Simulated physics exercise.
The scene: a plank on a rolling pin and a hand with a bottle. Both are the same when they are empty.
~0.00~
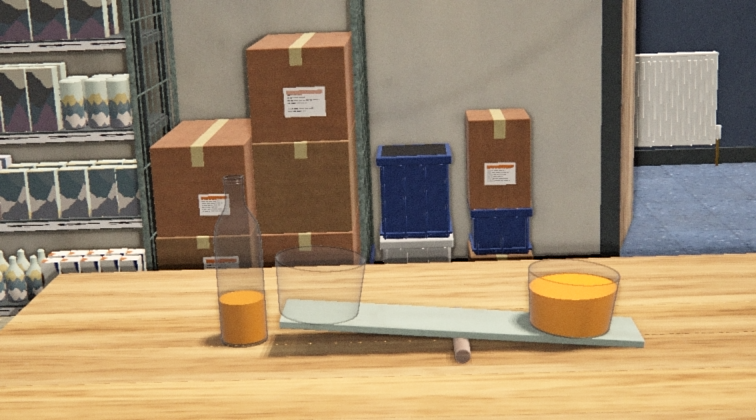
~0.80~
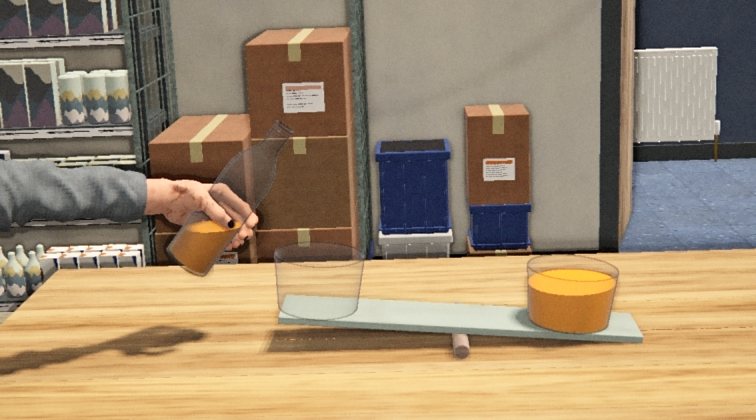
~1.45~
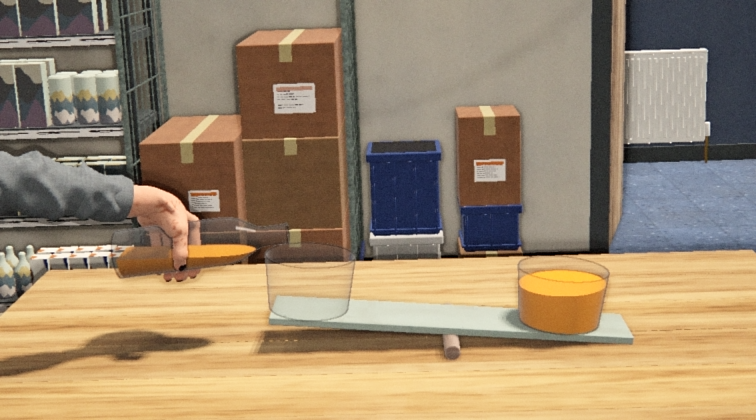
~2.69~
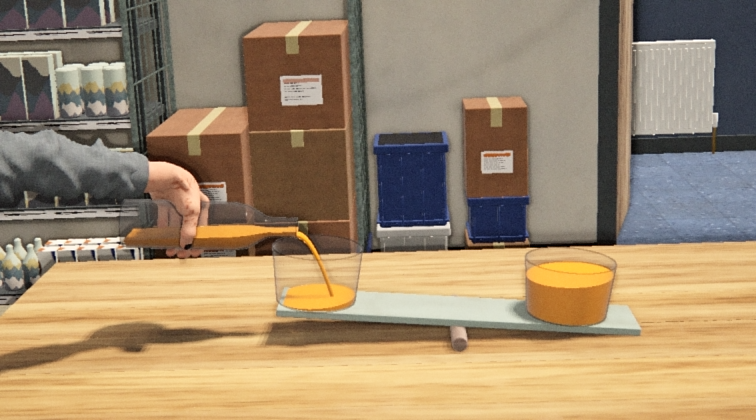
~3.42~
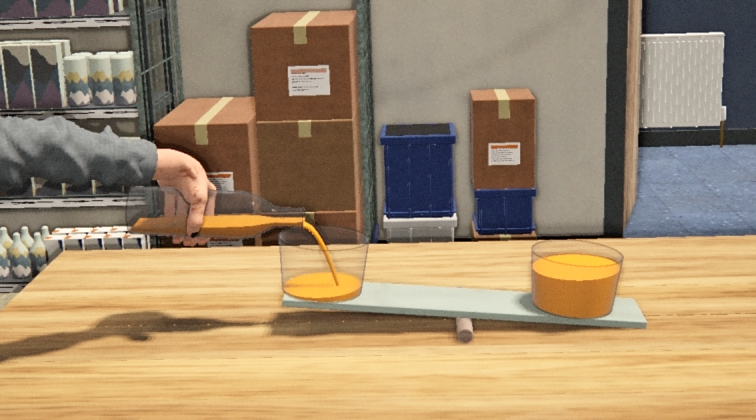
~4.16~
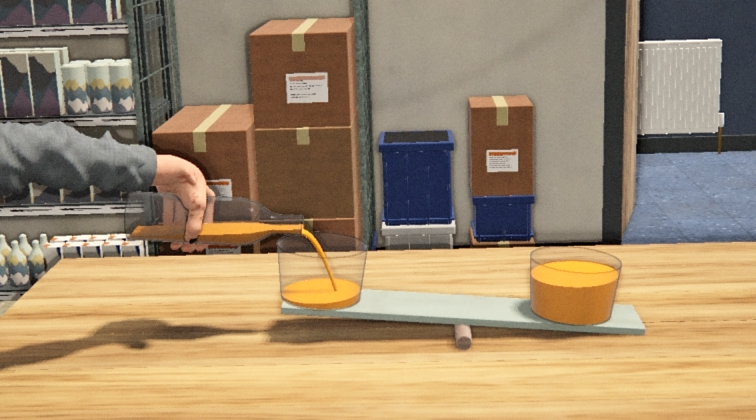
The clip opens on a plank resting across a rolling pin, with an empty clear tub on its raised left end and a tub of orange juice on its lower right end. A hand lifts a bottle from the table, tilts it over the left tub and pours juice into it, while the plank stays tilted.
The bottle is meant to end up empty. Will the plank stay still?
I expect it will stay put.
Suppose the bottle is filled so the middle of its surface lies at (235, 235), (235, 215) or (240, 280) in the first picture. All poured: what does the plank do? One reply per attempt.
As listed: Goes down there, goes down there, does not move.
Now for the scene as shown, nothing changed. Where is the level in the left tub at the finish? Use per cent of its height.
Roughly 25%.
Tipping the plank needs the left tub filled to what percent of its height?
About 50 %.
By 6.3 s, the left tub is nearly empty; the plank leans as before.
By 7.9 s, the left tub is about a quarter full; the plank leans as before.
By 9.9 s, the left tub is about a quarter full; the plank leans as before.
